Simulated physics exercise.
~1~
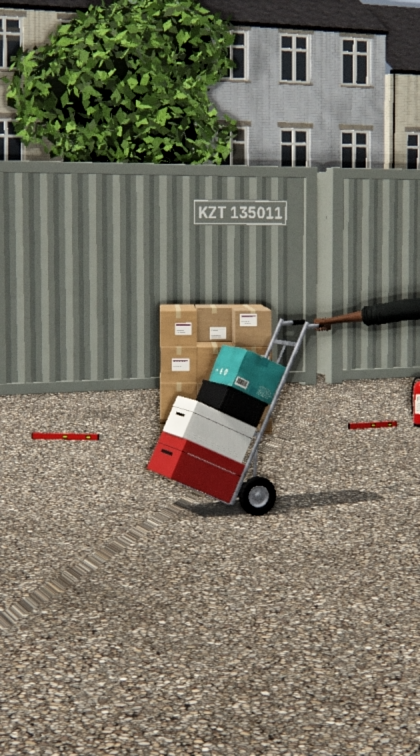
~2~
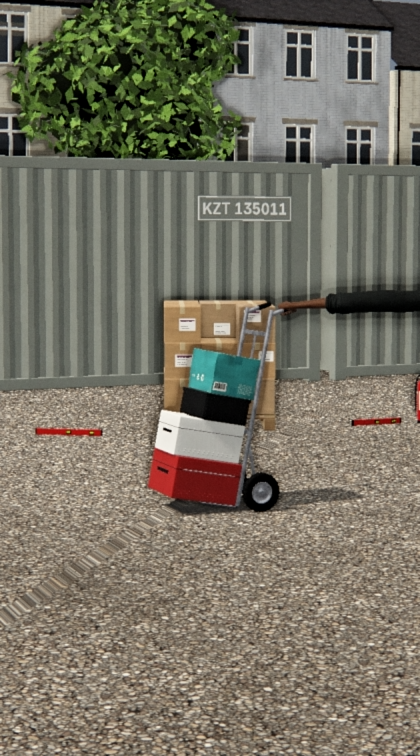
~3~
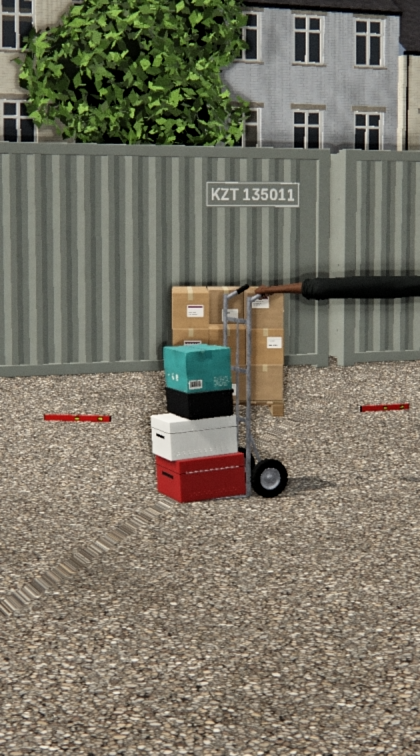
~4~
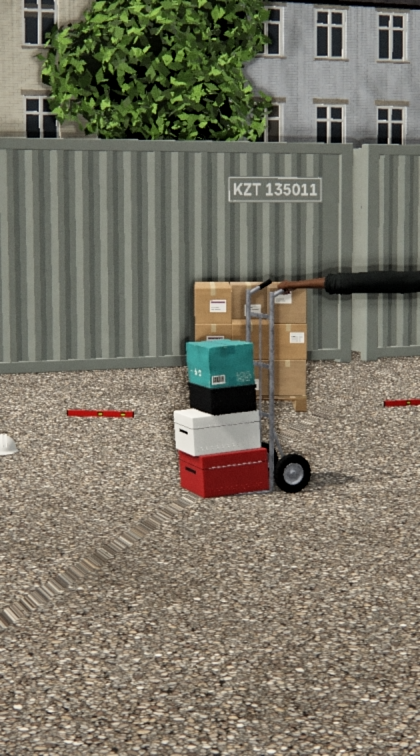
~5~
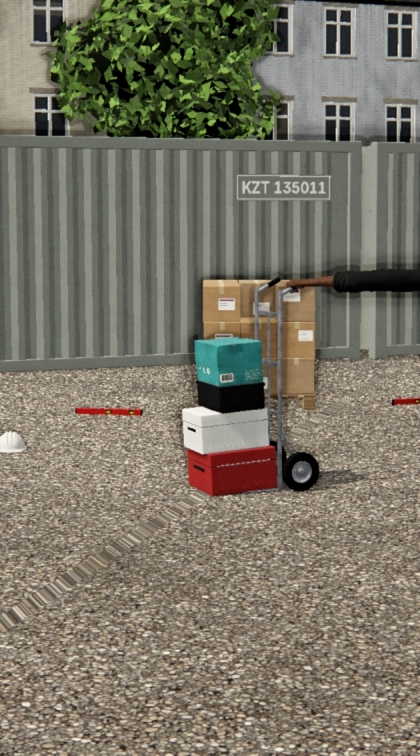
A tilted hand truck swings upright, and its four stacked boxes settle without toppling.
